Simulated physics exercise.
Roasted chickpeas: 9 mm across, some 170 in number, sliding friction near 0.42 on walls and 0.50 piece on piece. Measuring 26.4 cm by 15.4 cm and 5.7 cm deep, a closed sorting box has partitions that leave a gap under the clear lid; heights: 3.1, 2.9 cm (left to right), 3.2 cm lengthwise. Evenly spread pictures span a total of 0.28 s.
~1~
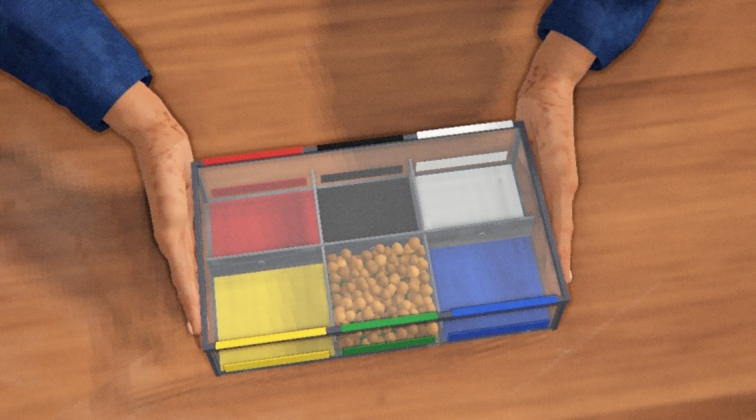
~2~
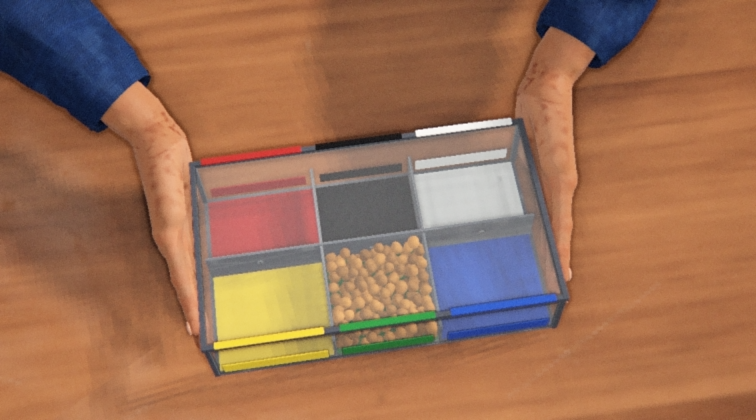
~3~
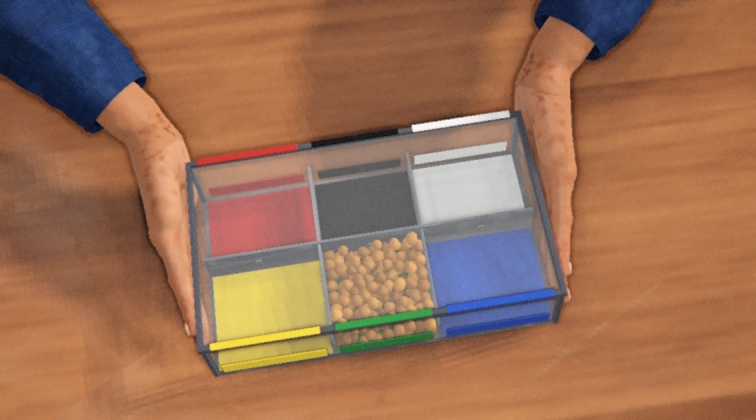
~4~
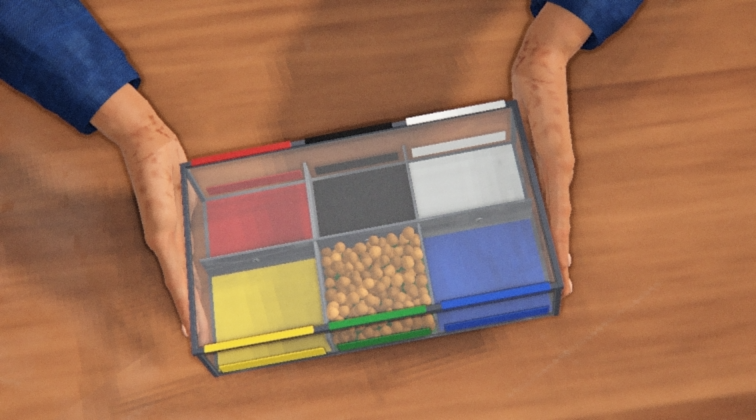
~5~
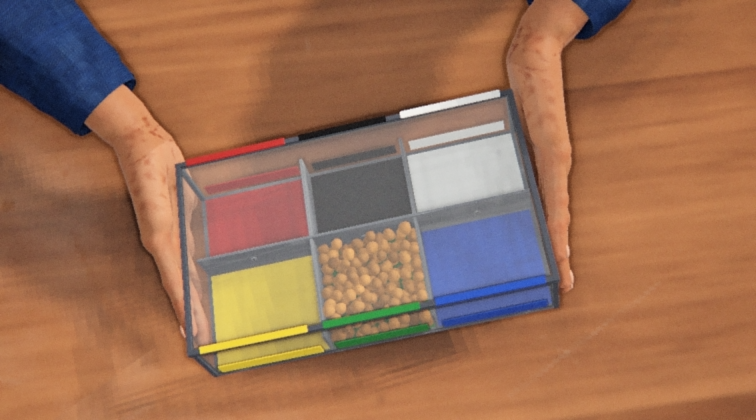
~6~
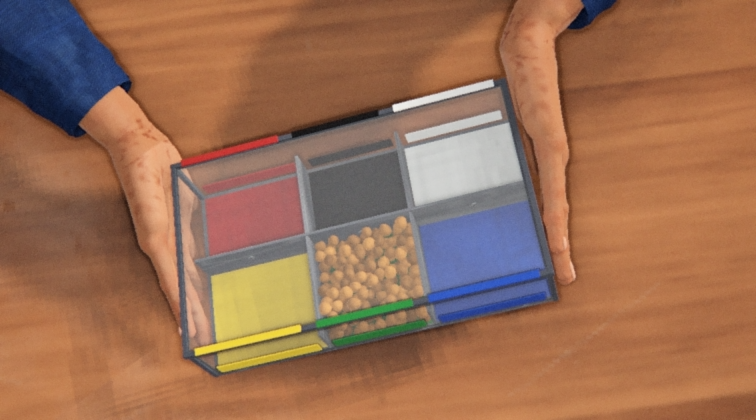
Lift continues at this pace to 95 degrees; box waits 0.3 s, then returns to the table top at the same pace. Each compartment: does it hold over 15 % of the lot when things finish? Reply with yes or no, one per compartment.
Red no, blue no, green yes, yellow yes, white no, black no.
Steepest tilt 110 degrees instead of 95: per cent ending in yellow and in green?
In per cent, yellow 95 and green 0.
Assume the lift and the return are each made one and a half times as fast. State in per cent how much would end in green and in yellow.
Final share: Green 35 %, yellow 65 %.
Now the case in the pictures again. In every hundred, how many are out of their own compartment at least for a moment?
That share comes to about 70 per cent.
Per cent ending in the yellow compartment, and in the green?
Yellow: 70; green: 30.
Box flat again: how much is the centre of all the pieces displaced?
8.5 cm or thereabouts.
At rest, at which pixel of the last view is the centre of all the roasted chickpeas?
My guess is close to (253, 323).
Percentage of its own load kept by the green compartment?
Something like 30 per cent.
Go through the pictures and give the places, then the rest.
The first picture shows box tilt 0 degrees, front corners at (208, 346) and (563, 297); green 100 %.
The second picture shows box tilt 1 degrees, front corners at (206, 346) and (562, 296).
The third picture shows box tilt 3 degrees, front corners at (203, 348) and (561, 291), lowest corner left front.
The fourth picture shows box tilt 7 degrees, front corners at (198, 349) and (557, 284), lowest corner left front.
The fifth picture shows box tilt 10 degrees, front corners at (193, 351) and (553, 277), lowest corner left front.
The sixth picture shows box tilt 14 degrees, front corners at (189, 353) and (547, 270), lowest corner left front; green 100 %.
Then, 1.51 s after the last picture, tilt 95 degrees; green 45 %, yellow 55 %.
Then, 2.51 s after the last picture, tilt 48 degrees; green 30 %, yellow 70 %.
Then, 3.49 s after the last picture, tilt 0 degrees; green 30 %, yellow 70 %.
In the end, red 0 %, blue 0 %, green 30 %, yellow 70 %, white 0 %, black 0 %.
